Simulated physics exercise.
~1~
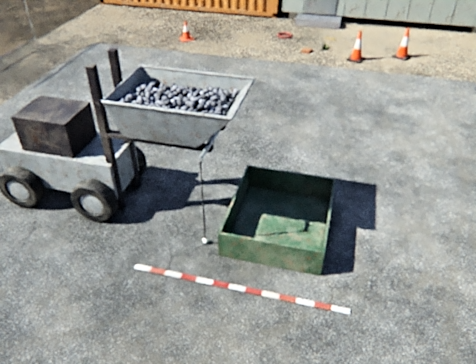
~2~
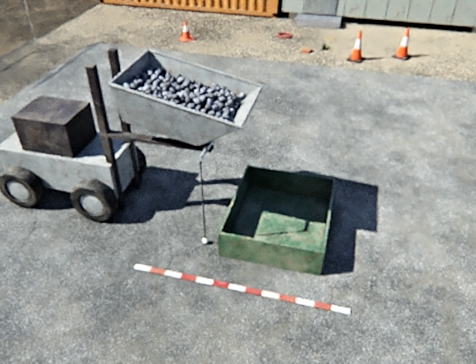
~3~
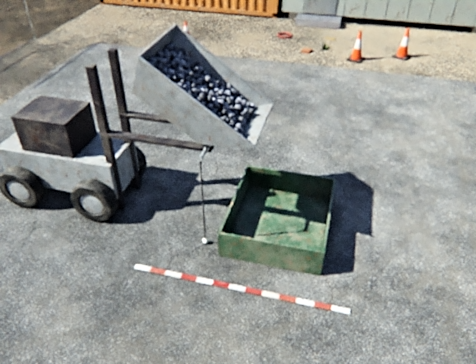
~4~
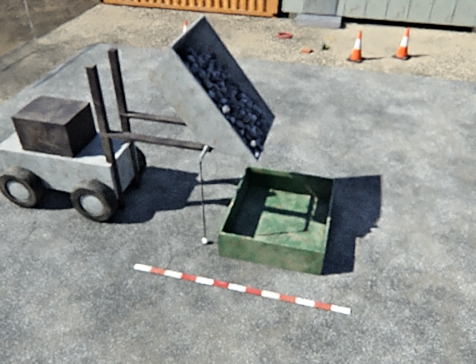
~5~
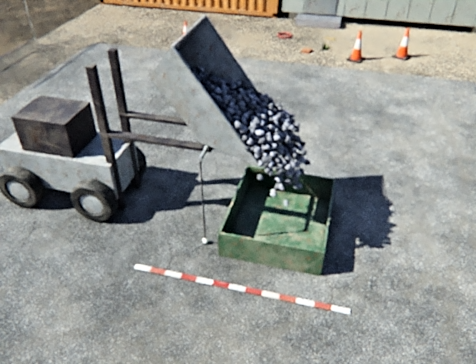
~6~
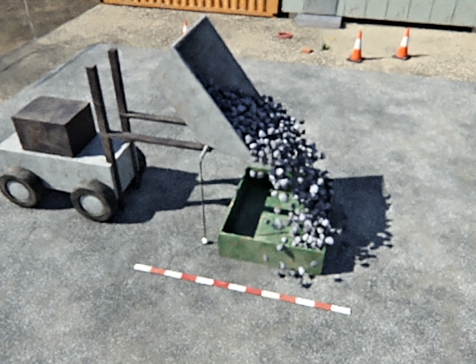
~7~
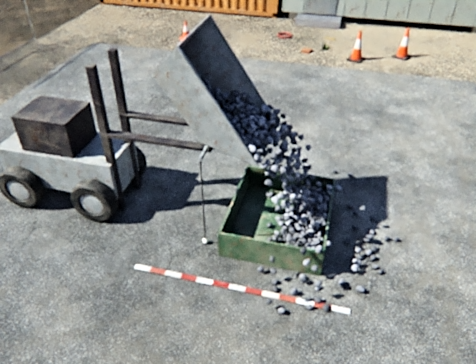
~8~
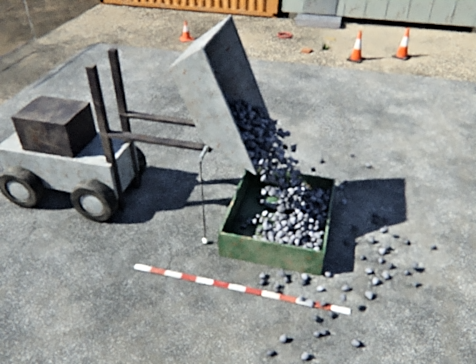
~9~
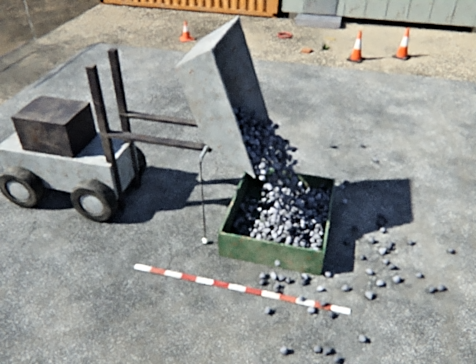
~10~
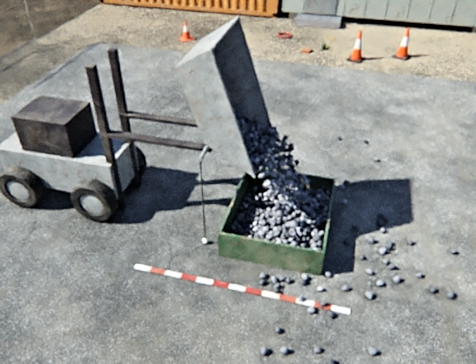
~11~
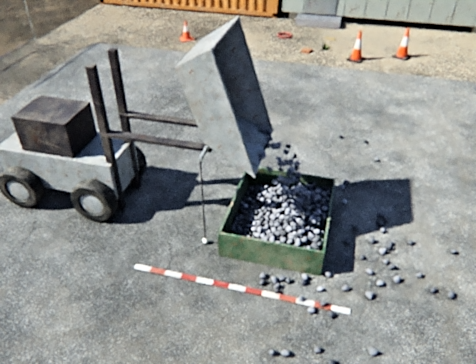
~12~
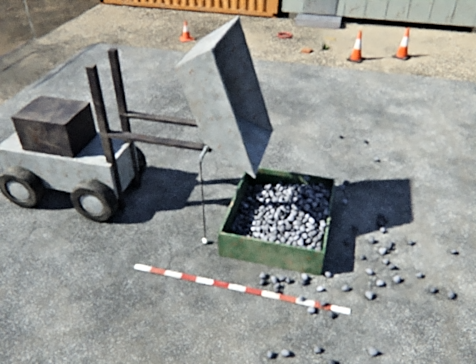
On a sunlit paved yard, a forklift tipped its grey skip steeply to the right, and dark rounded stones poured into a green bin in front, some scattering over the ground beyond, until the skip was empty and most lay inside the bin.
